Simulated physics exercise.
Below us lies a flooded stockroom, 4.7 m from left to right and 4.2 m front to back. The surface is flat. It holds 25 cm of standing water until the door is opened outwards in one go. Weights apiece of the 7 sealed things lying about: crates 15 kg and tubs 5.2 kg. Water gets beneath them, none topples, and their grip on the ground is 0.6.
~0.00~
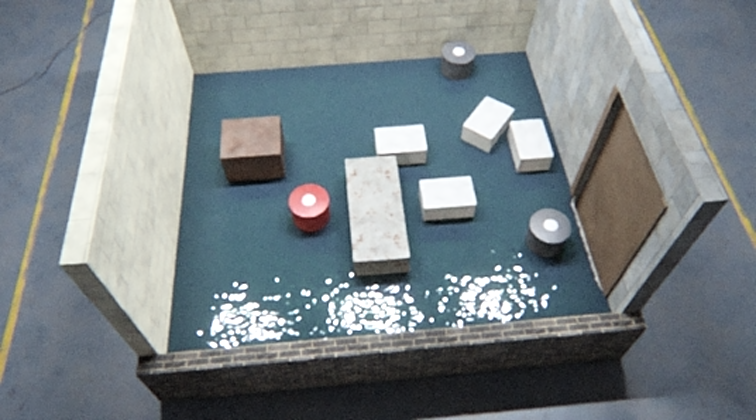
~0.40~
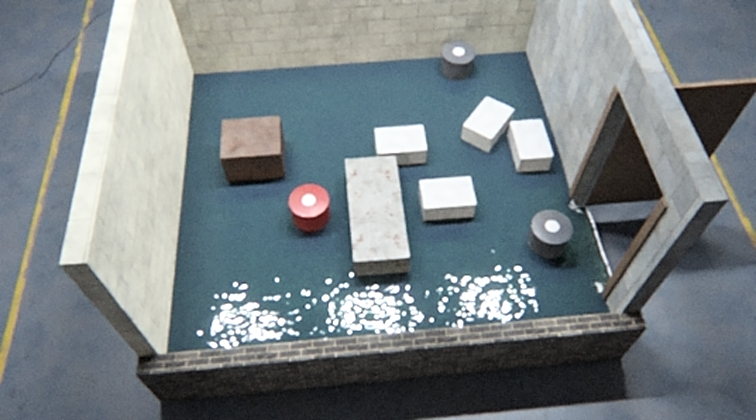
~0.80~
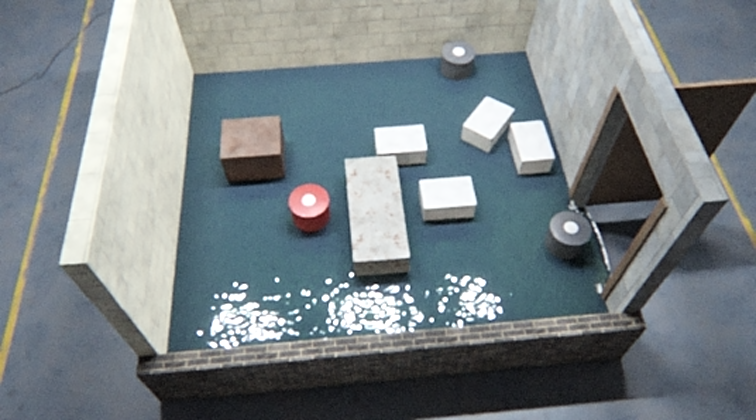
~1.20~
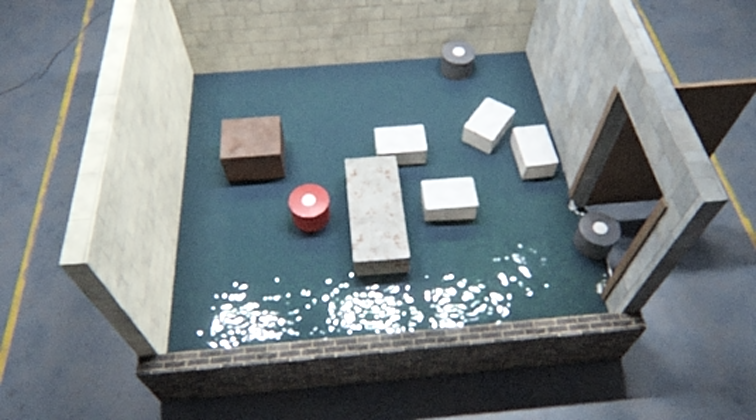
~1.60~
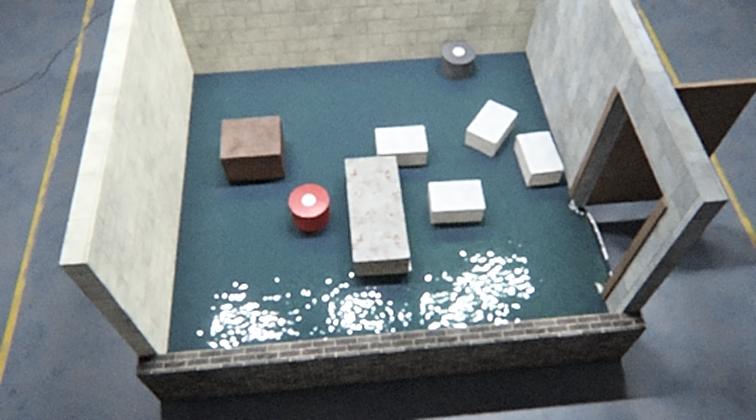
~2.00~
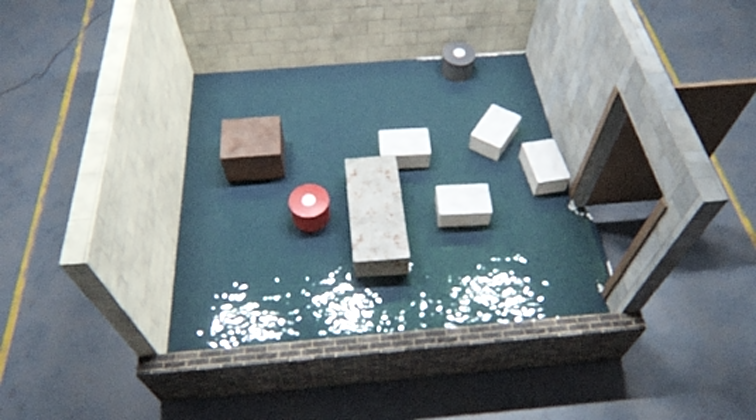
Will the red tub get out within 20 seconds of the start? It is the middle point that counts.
The red tub remains inside.
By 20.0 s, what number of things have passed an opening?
By then 4.
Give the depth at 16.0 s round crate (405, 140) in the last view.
About 13 cm.
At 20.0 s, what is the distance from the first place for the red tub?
About 20 cm.
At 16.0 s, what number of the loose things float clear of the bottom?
3 of them.
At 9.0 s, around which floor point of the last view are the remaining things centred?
At about (417, 182).
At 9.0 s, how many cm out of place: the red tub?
About 20 cm.
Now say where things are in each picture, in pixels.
In the first frame, the red tub at (309, 200), afloat; about 4600 L in view; 0 of 7 have shifted.
In the second frame, the red tub at (309, 200) floats; 25 cm deep round most things; 0 of 7 have shifted.
In the third frame, the red tub at (309, 200) floats; about 4500 L in view; 1 of 7 have shifted.
In the fourth frame, the red tub at (309, 200), afloat; about 4440 L in view; 2 of 7 have shifted.
In the fifth frame, the red tub at (309, 200), afloat; 23 cm deep round most things; 4 of 7 have shifted.
In the sixth frame, the red tub at (309, 200) floats; about 4300 L in view; 5 of 7 have shifted.
After 4.0 s the red tub is near (318, 206), 0.1 m from its start, afloat; 2 of 7 are out; 5 afloat.
After 9.0 s the red tub is near (326, 204), 0.2 m from its start, afloat; 4 of 7 are out; 3 afloat.
After 16.0 s the red tub is near (329, 201), 0.2 m from its start, afloat; 4 of 7 are out; 3 afloat.
After 20.0 s the red tub is near (326, 210), 0.2 m from its start, afloat; 4 of 7 are out; 3 afloat.
